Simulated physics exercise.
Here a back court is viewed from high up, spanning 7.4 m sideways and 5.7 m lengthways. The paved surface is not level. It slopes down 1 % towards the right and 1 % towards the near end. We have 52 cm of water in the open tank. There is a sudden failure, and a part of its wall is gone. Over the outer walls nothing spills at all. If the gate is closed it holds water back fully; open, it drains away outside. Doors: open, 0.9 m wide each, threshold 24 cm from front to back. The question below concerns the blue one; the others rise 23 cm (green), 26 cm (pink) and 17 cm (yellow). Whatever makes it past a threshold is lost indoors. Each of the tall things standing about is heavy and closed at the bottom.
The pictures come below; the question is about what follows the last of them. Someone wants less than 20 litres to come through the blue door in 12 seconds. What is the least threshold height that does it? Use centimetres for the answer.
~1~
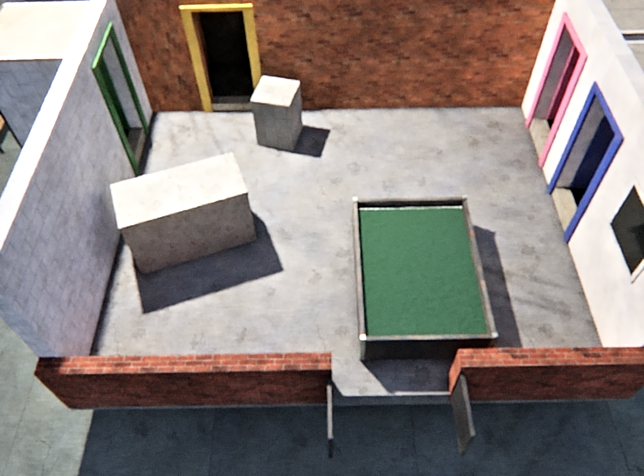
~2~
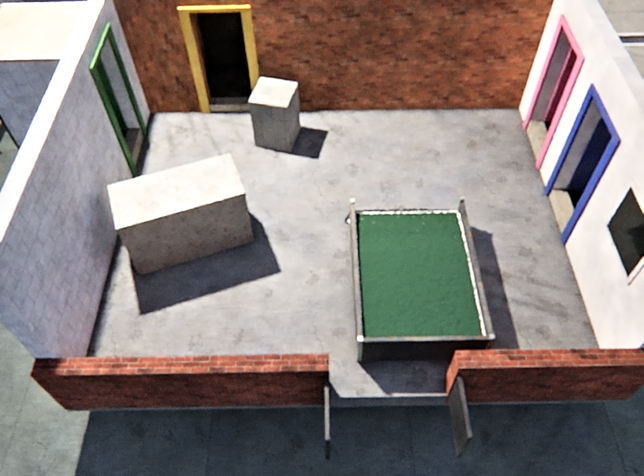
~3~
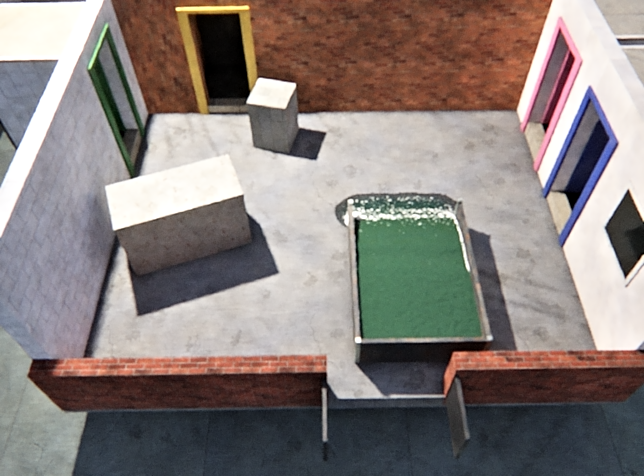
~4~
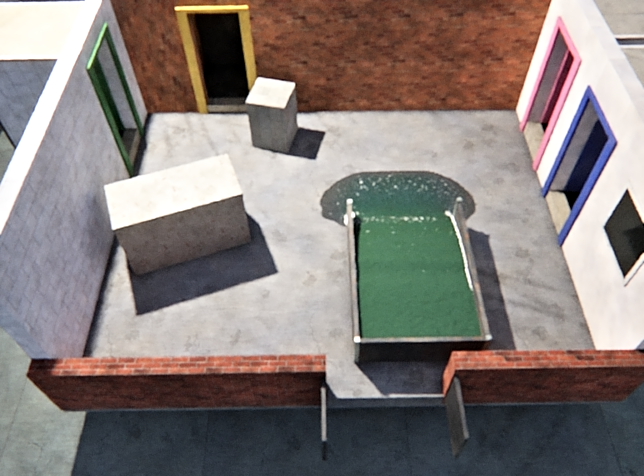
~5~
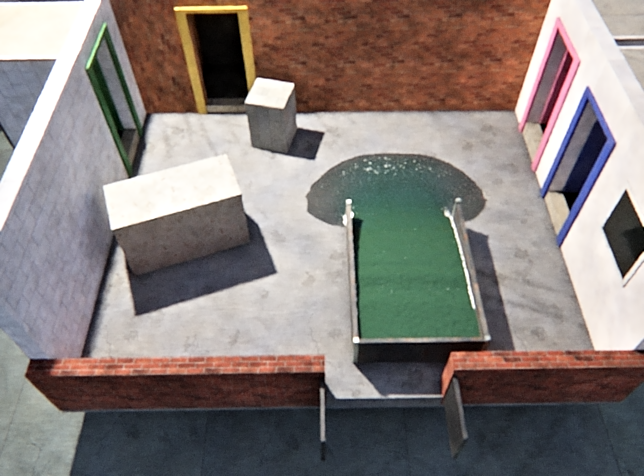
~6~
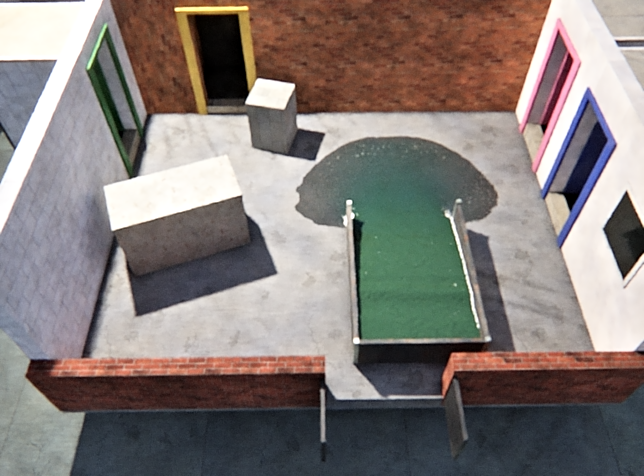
It needs to be around 6.5 cm high.
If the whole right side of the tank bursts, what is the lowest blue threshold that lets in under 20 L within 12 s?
Then something near 21 cm.
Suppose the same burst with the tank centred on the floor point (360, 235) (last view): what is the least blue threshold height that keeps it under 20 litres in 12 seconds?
5.5 cm or thereabouts.
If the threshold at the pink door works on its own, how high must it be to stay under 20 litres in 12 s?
At pink, roughly 15 cm.
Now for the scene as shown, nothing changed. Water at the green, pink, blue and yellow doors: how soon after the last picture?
Green 3.0 seconds, pink 1.0 seconds, blue 2.6 seconds, yellow 1.6 seconds.
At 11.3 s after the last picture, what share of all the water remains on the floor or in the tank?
Close to 94 in a hundred.
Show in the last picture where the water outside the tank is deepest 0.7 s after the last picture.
Look close to (391, 115).
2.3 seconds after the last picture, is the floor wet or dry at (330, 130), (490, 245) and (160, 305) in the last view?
First wet through, second bone-dry, third bone-dry.
Then, 0.7 s after the last picture water covers 30 % of the floor, deepest (28 cm) near (391, 115); it has not reached the blue door.
Then, 2.3 s after the last picture water covers 35 % of the floor, deepest (31 cm) near (508, 115); it has not reached the blue door.
Then, 11.3 s after the last picture water covers 95 % of the floor, deepest (14 cm) near (605, 379); 11 cm at the blue door, 0 litres in over its 20 cm threshold.
At the blue door as built, the water peaked near 11 cm, 11.1 s after the last picture.
With a threshold of 5 cm, 42 litres would have come in within the 12 s; with 7 cm, 13 litres. So under 20 litres takes about 6.5 cm.
